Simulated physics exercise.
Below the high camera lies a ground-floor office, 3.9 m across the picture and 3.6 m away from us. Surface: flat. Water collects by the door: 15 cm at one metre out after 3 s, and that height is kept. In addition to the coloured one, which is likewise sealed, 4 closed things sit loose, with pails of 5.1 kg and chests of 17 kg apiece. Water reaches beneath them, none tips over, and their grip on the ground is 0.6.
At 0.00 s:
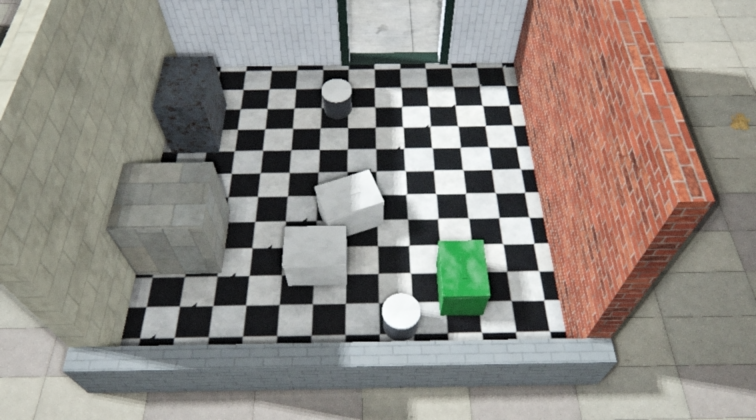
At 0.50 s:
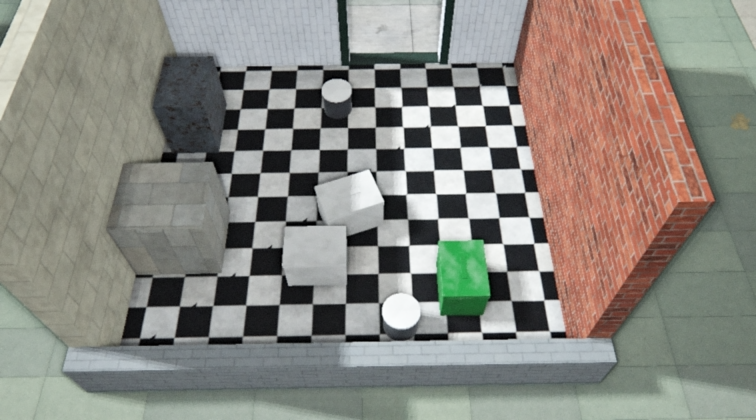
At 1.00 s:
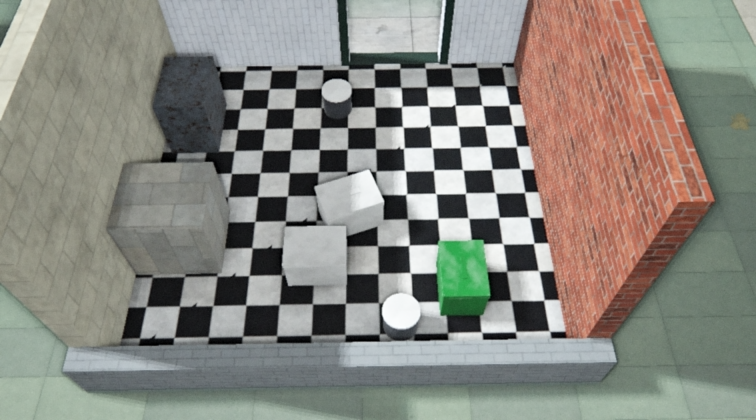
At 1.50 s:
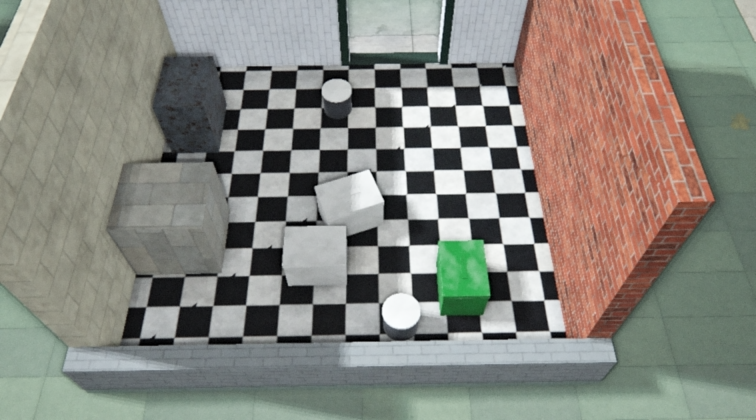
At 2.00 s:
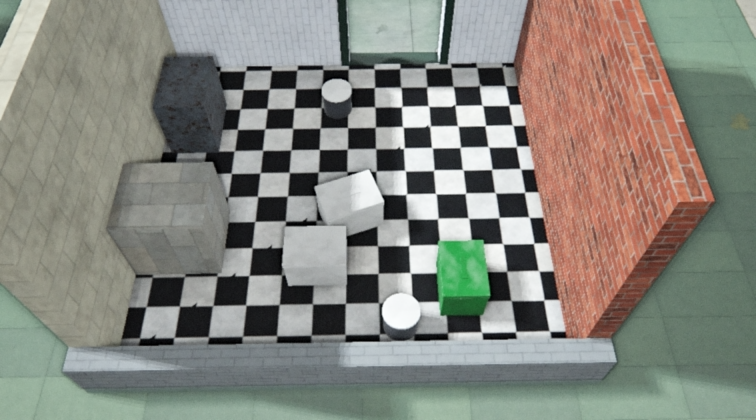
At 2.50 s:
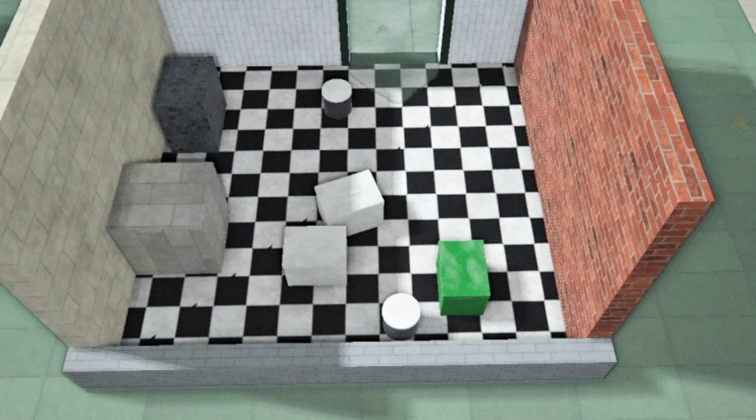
A thin sheet of water spreads in through the doorway while the boxes stay still.
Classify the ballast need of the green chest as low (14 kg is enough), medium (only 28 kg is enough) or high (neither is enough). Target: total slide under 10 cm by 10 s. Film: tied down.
Medium.
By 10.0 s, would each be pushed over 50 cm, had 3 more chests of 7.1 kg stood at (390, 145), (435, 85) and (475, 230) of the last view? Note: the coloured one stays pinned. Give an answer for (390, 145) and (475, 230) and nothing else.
Above the mark, then above the mark.
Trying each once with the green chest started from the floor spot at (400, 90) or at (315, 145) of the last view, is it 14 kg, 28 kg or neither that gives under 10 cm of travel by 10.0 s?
Note, in order: Heavier only OK; both OK.
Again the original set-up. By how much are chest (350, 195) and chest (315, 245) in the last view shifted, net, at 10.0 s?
The first is 0 cm from its start, the second 0 cm.
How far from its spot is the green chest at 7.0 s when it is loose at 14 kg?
About 0 cm.
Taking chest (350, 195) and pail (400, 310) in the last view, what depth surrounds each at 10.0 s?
6 and 6 cm.
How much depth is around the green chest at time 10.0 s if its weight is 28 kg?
Close to 7 cm deep.
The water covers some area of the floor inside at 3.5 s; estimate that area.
Somewhere about 2.5 m2, give or take.
After 3.5 s the green chest would be 0 cm from its start with 14 kg and 0 cm from its start with 28 kg; 0 cm of water round it then.
After 4.5 s the green chest would be 0 cm from its start with 14 kg and 0 cm from its start with 28 kg; 1 cm of water round it then.
After 7.0 s the green chest would be 0 cm from its start with 14 kg and 0 cm from its start with 28 kg; 5 cm of water round it then.
After 10.0 s the green chest would be 34 cm from its start with 14 kg and 0 cm from its start with 28 kg; 7 cm of water round it then.
